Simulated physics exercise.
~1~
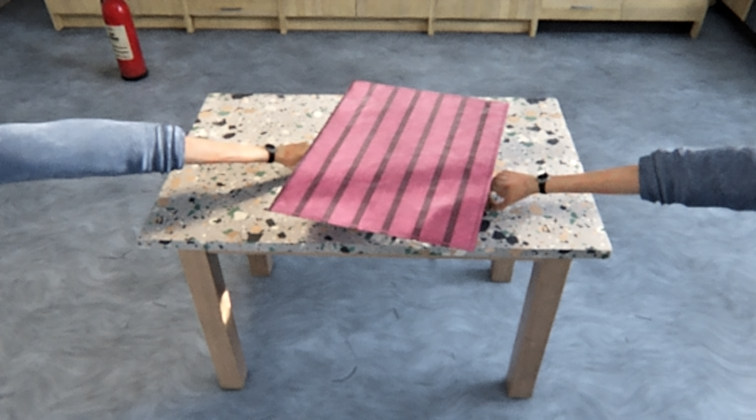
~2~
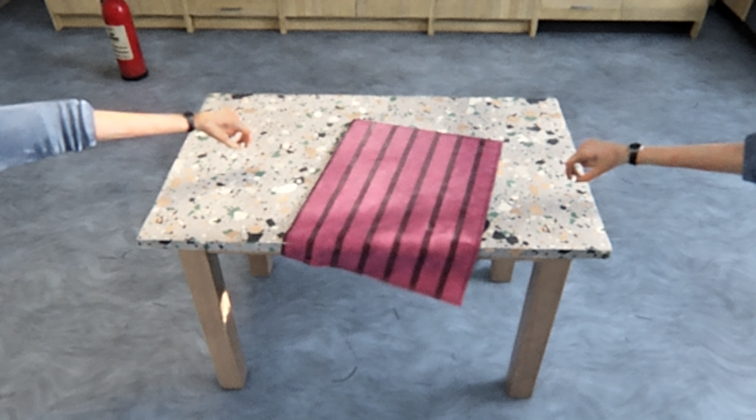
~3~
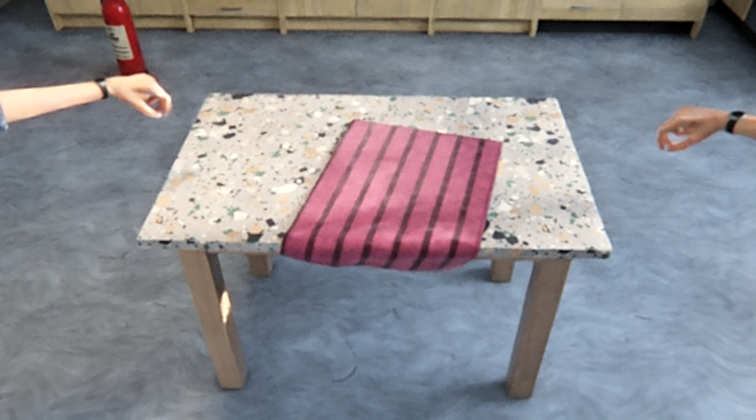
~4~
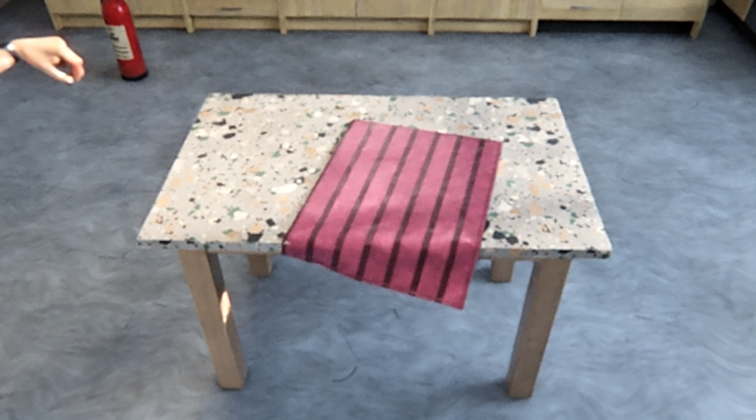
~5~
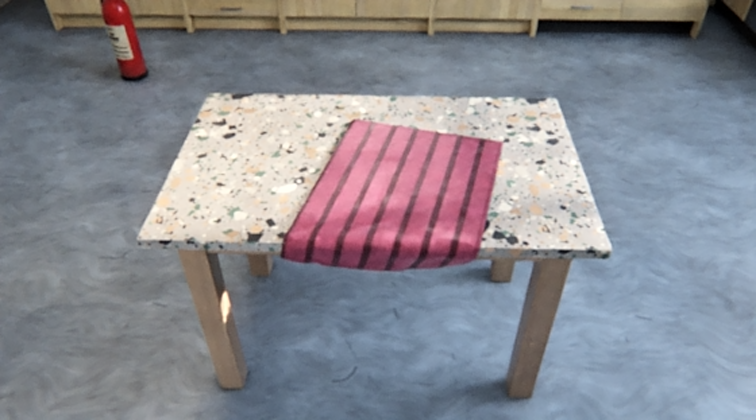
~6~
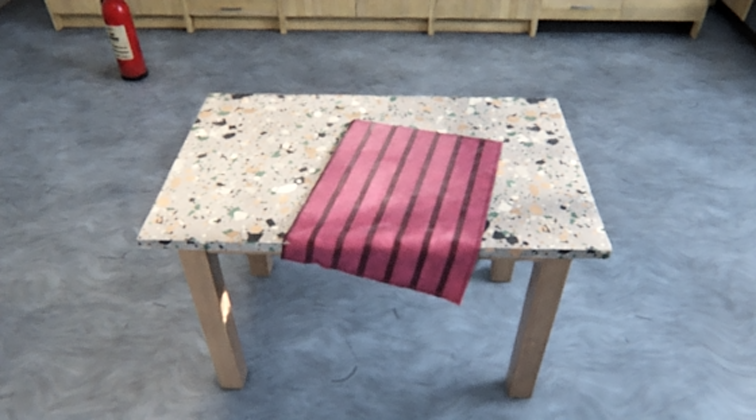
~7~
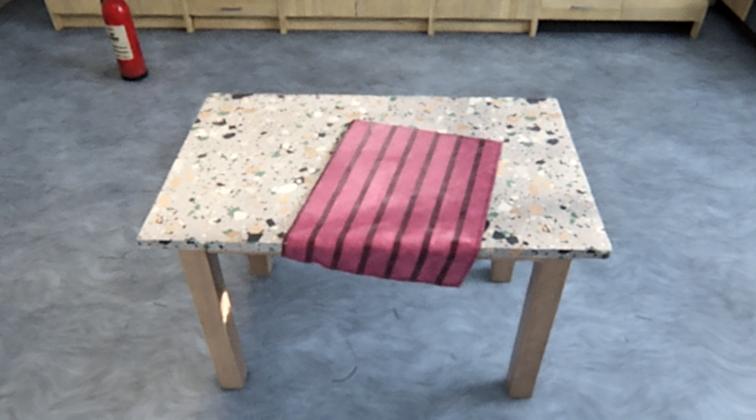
At first, two hands reaching in from the left and right hold a pink cloth with dark stripes nearly level above a speckled table with wooden legs. They let go, and the cloth drops onto the tabletop, with its near end hanging over the front edge. As the arms draw back to either side, the overhanging part swings under, then out again. With the hands gone, that loose end flaps in and out a little more while the rest lies in place. By the end, the cloth remains on the table, mostly on top, its front corner drooping over the edge.
